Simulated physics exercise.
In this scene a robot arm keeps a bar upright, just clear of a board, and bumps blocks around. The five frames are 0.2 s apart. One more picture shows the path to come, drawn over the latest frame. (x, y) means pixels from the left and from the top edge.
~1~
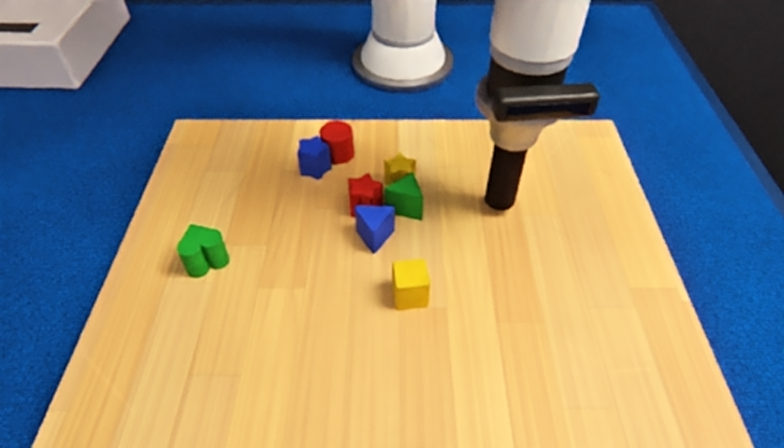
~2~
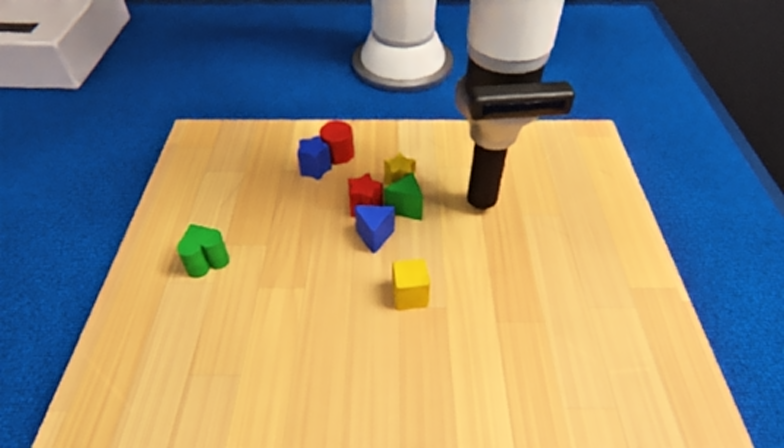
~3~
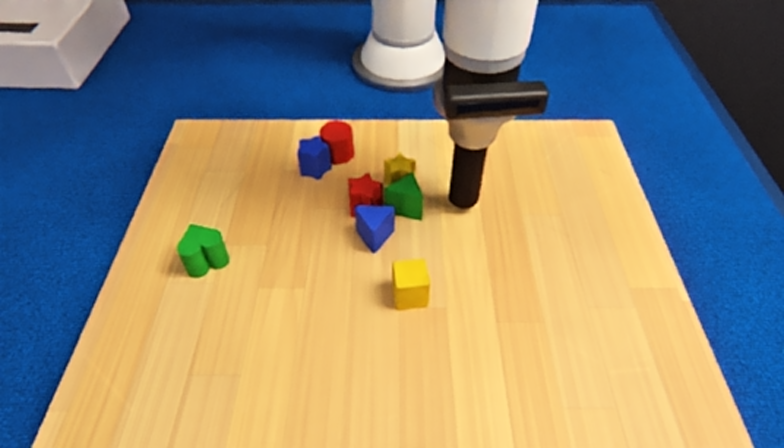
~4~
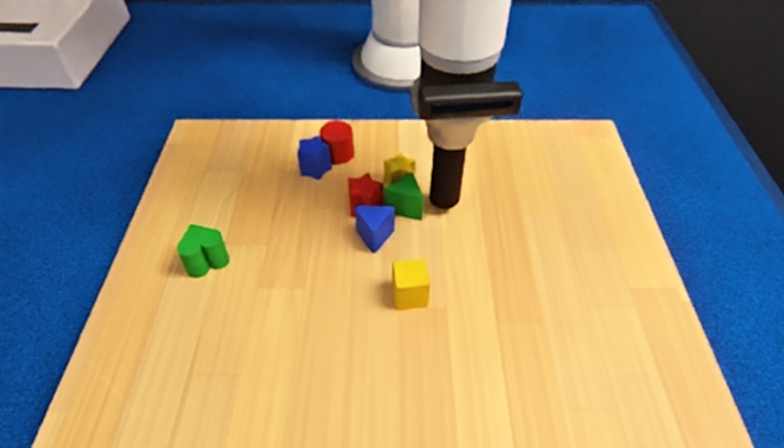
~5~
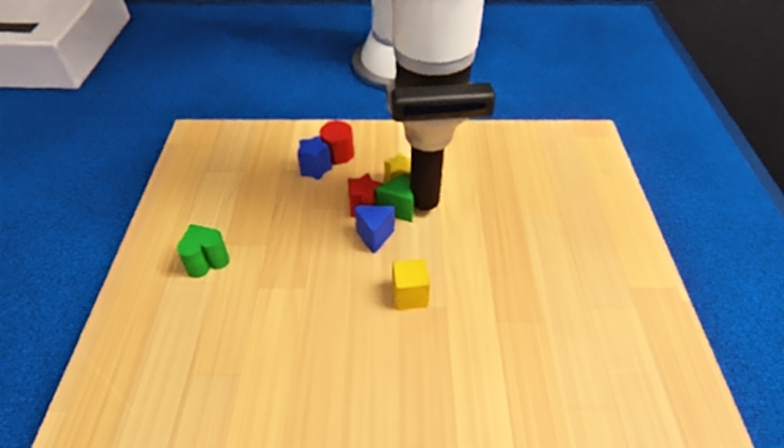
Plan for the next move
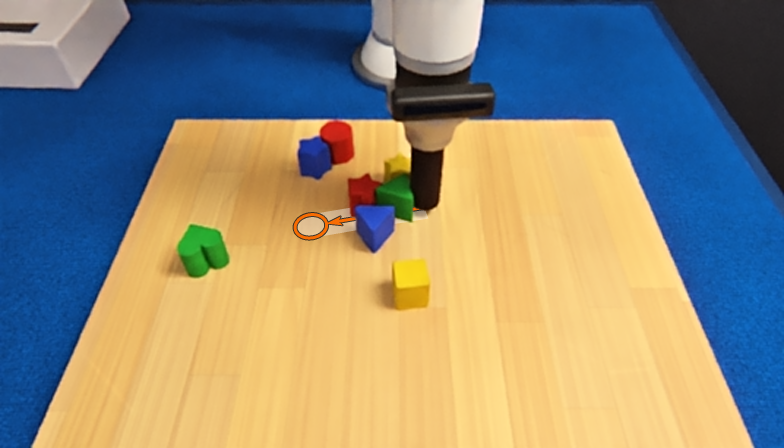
The footage shows a robot arm with a black bar moving steadily left above a wooden board scattered with coloured blocks, until the bar meets the green triangular block beside the red and yellow stars and nudges it slightly left.
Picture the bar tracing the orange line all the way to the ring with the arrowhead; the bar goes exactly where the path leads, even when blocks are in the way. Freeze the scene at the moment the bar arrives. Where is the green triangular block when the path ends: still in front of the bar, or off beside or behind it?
The bar should keep driving it forward.
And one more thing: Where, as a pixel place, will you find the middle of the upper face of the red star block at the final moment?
In the picture, it is at (321, 176).
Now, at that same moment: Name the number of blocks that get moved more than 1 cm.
Number moved: 2.
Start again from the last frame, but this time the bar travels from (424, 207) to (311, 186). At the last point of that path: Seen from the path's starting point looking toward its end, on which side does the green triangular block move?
Its sideways move is to the left.
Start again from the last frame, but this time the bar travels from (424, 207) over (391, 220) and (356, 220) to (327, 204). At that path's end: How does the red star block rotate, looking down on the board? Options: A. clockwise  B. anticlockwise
A.
The drawn path runs from (424, 207) directly to (311, 226).
On the path given first. One third of the way, bar (387, 206); red star block (343, 181); green triangular block (360, 196), turned 15° anticlockwise.
Two thirds of the way, bar (348, 212); red star block (327, 177), turned 65° clockwise; blue triangular block (372, 218); green triangular block (320, 205), turned 25° anticlockwise.
At the end, bar (310, 219); red star block (321, 176), turned 100° clockwise; blue triangular block (372, 218); green triangular block (280, 214), turned 30° anticlockwise; yellow star block not moved.
